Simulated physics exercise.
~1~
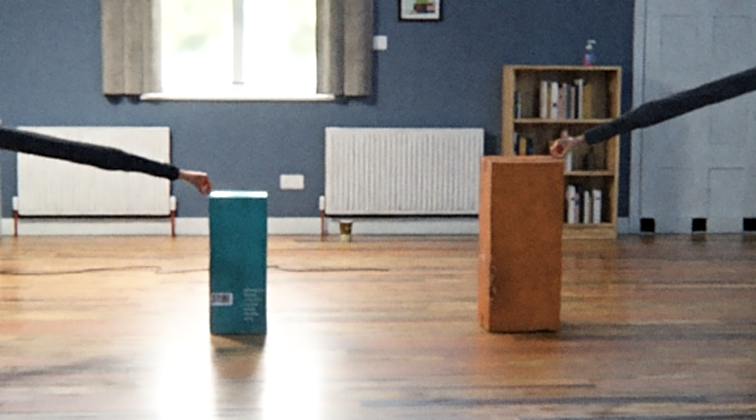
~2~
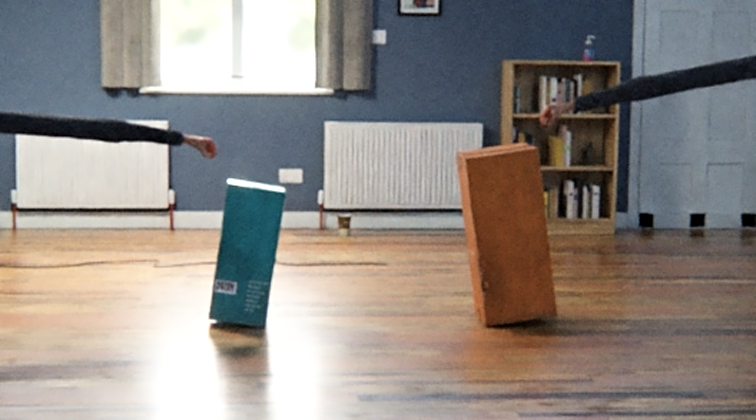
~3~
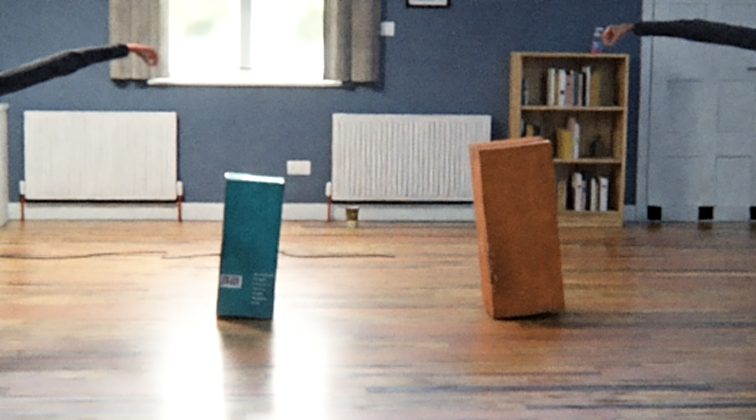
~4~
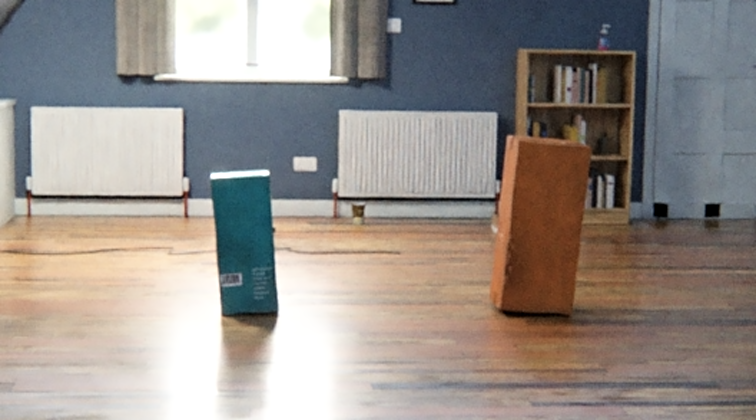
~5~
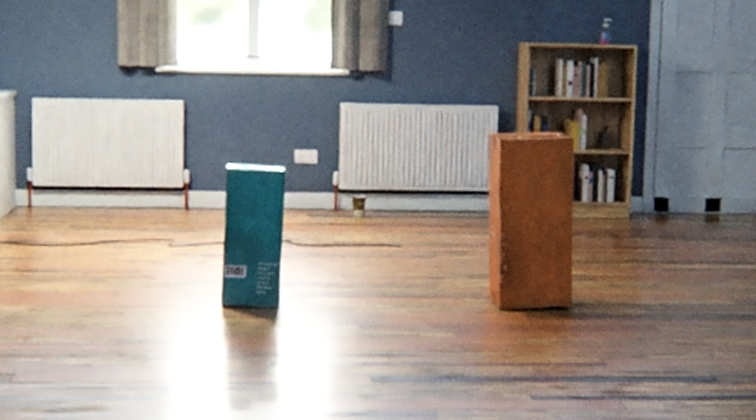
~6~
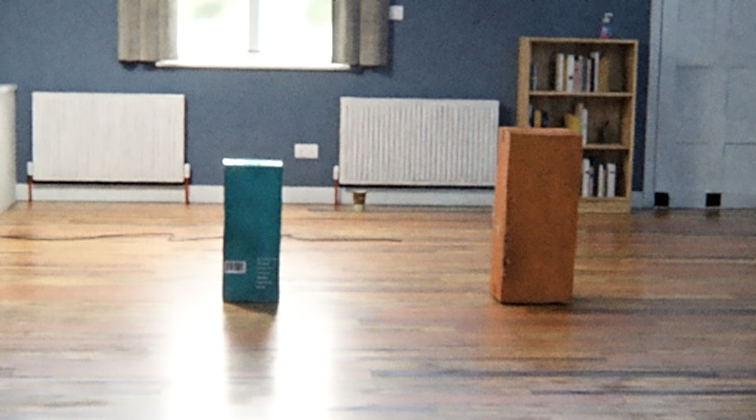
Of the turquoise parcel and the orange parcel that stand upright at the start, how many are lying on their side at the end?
None of them are lying on their side at the end, as both the turquoise parcel and the orange parcel are standing upright.
In the video, two hands let go of a turquoise parcel and an orange parcel standing on a wooden floor and draw back out of view. Both parcels tilt and rock slightly from side to side, then settle back upright on their bases.
